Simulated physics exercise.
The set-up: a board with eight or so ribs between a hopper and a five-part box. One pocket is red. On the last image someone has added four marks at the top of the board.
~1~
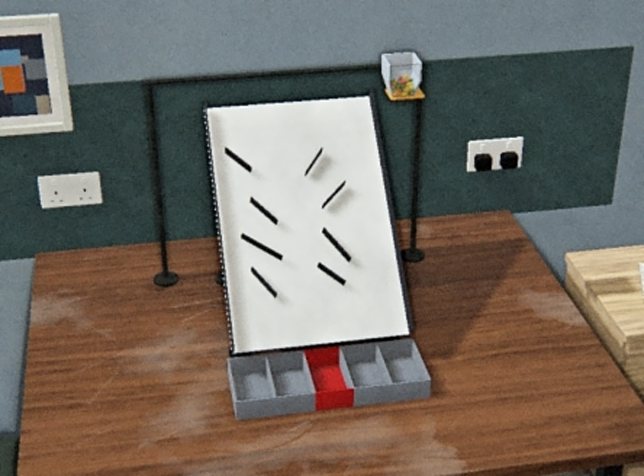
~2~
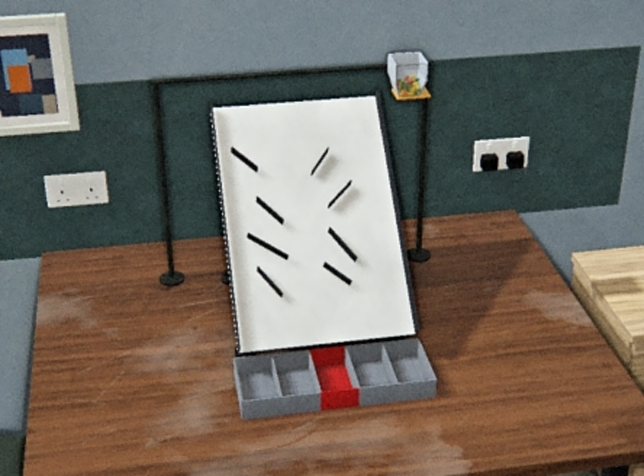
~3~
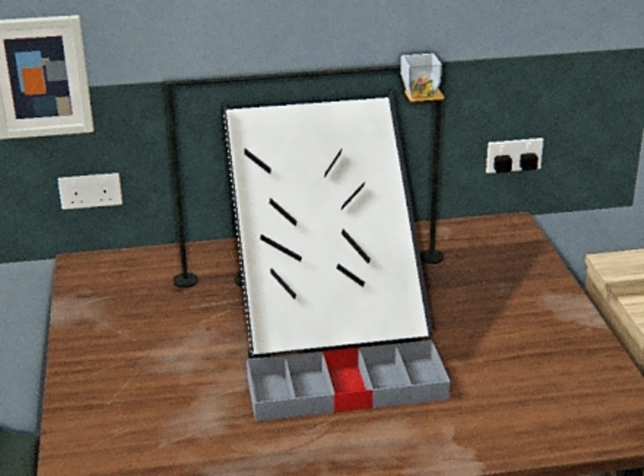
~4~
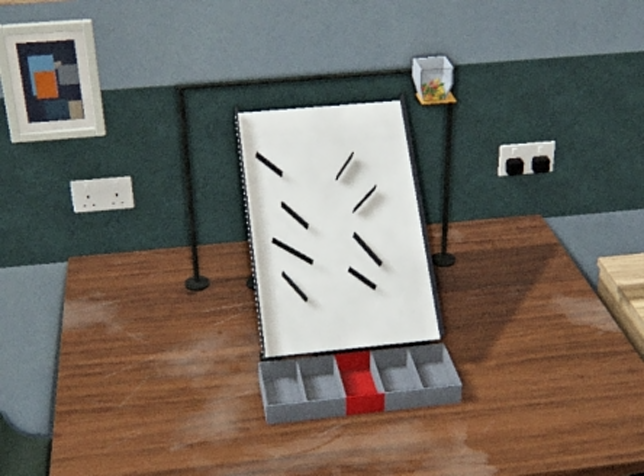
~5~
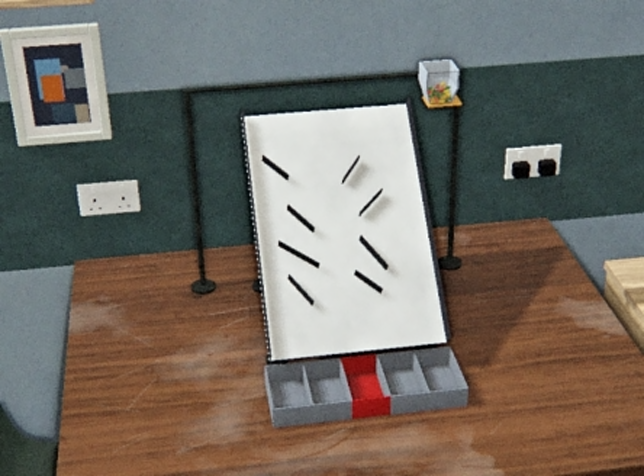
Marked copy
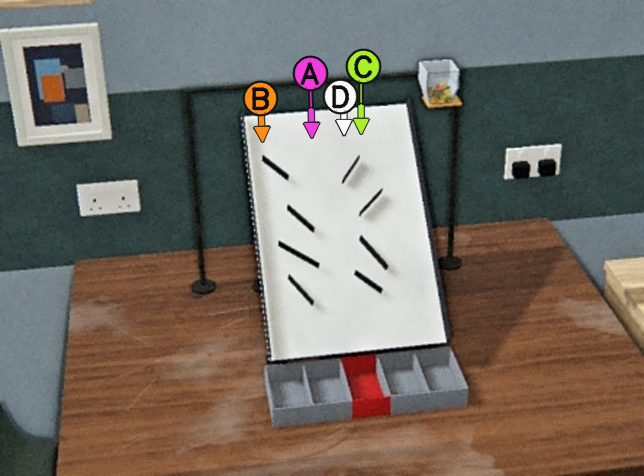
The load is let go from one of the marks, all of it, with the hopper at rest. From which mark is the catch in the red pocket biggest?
Mark A does it best.
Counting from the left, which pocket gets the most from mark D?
The third.
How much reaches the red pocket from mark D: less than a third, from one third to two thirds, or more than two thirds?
It is from one third to two thirds.
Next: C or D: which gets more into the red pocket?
That is mark D.
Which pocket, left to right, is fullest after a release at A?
The third.
On the marked copy, mark A meets the board at (311, 132); mark B meets the board at (262, 136); mark C meets the board at (361, 128); mark D meets the board at (344, 129).
For mark A, most in the red pocket, a small part in other pockets.
For mark B, about half in the red pocket, about half in other pockets.
For mark C, about a quarter in the red pocket, most in other pockets, a stray few held on the board.
For mark D, about half in the red pocket, about a third in other pockets, a small part held on the board.
